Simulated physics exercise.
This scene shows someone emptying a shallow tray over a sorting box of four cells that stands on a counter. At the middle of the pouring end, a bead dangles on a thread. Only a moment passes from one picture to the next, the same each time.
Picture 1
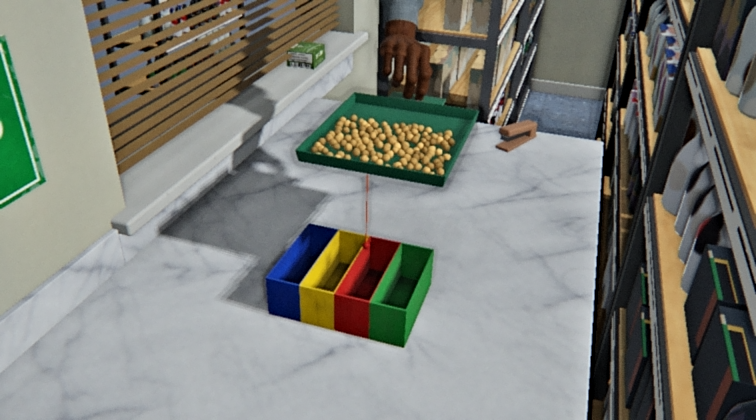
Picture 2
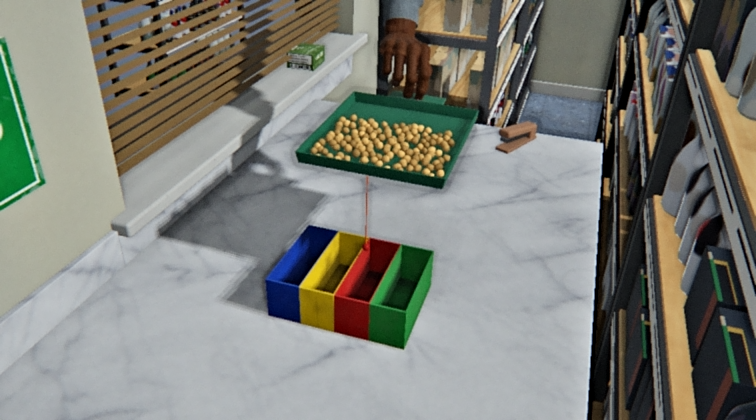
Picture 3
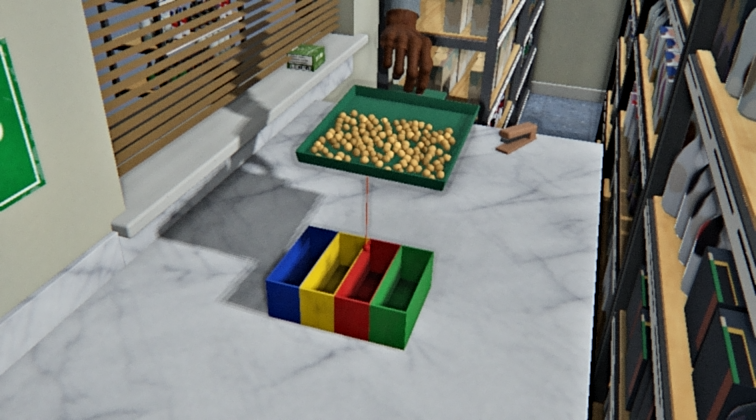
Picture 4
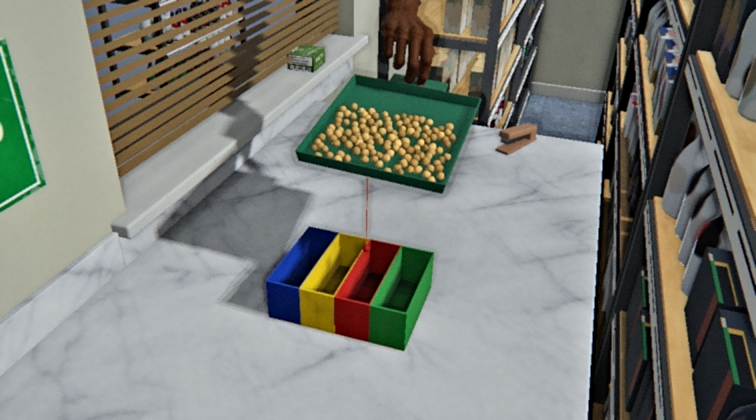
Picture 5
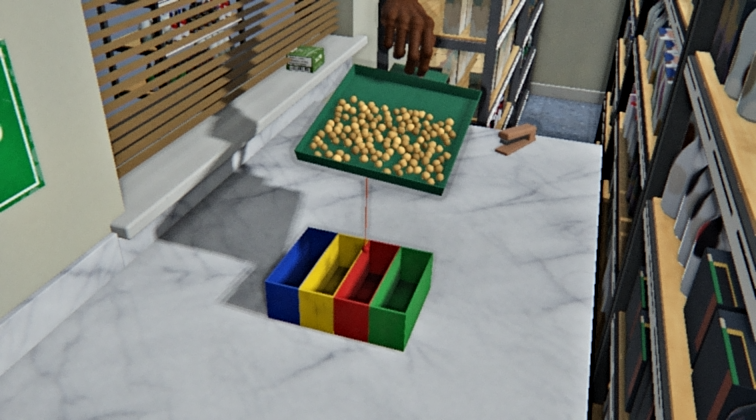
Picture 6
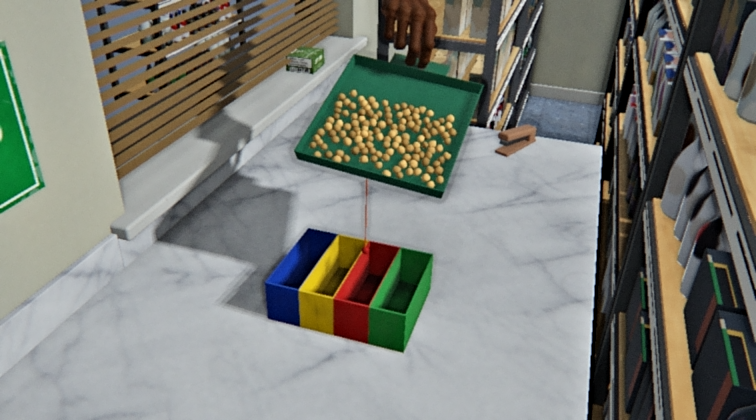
The clip shows a hand behind a green tray of dried chickpeas above a four-celled box on a marble counter; the tray starts level, then its far side rises and its near edge tilts slightly lower at the right corner.
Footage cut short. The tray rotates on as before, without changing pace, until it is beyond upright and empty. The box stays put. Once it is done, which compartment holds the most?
The green compartment holds the most.
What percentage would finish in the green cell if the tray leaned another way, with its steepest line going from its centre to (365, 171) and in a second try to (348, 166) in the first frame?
Shares: About 20 in a hundred, then about 0 in a hundred.
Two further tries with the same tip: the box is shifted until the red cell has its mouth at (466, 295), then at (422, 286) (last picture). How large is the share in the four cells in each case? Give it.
You'd get about 70 per cent first and about 90 per cent second.
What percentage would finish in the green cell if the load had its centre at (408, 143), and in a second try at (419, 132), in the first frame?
30 per cent for the first try, 50 per cent for the second.
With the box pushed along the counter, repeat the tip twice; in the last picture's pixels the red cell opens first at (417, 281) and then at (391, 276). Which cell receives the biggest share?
So the first one goes to the red one and the second to the green one.
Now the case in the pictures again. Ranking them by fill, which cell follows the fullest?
The answer is that red cell.
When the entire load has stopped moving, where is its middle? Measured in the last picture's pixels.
It settles centred around (394, 321).
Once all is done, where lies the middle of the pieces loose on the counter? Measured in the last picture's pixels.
Roughly at pixel (434, 332).
Soon, tray tipped steeply; all on the tray.
A while on, tray tipped past a quarter turn; all on the tray.
Towards the end, tray tipped past a quarter turn; about half in the green cell; about a quarter in the red cell; a small part in the yellow cell; a stray few in the blue cell; about a third falling or outside the box.
Finally, tray tipped past a quarter turn; about half in the green cell; about a quarter in the red cell; a small part in the yellow cell; a stray few in the blue cell; about a third outside the box.
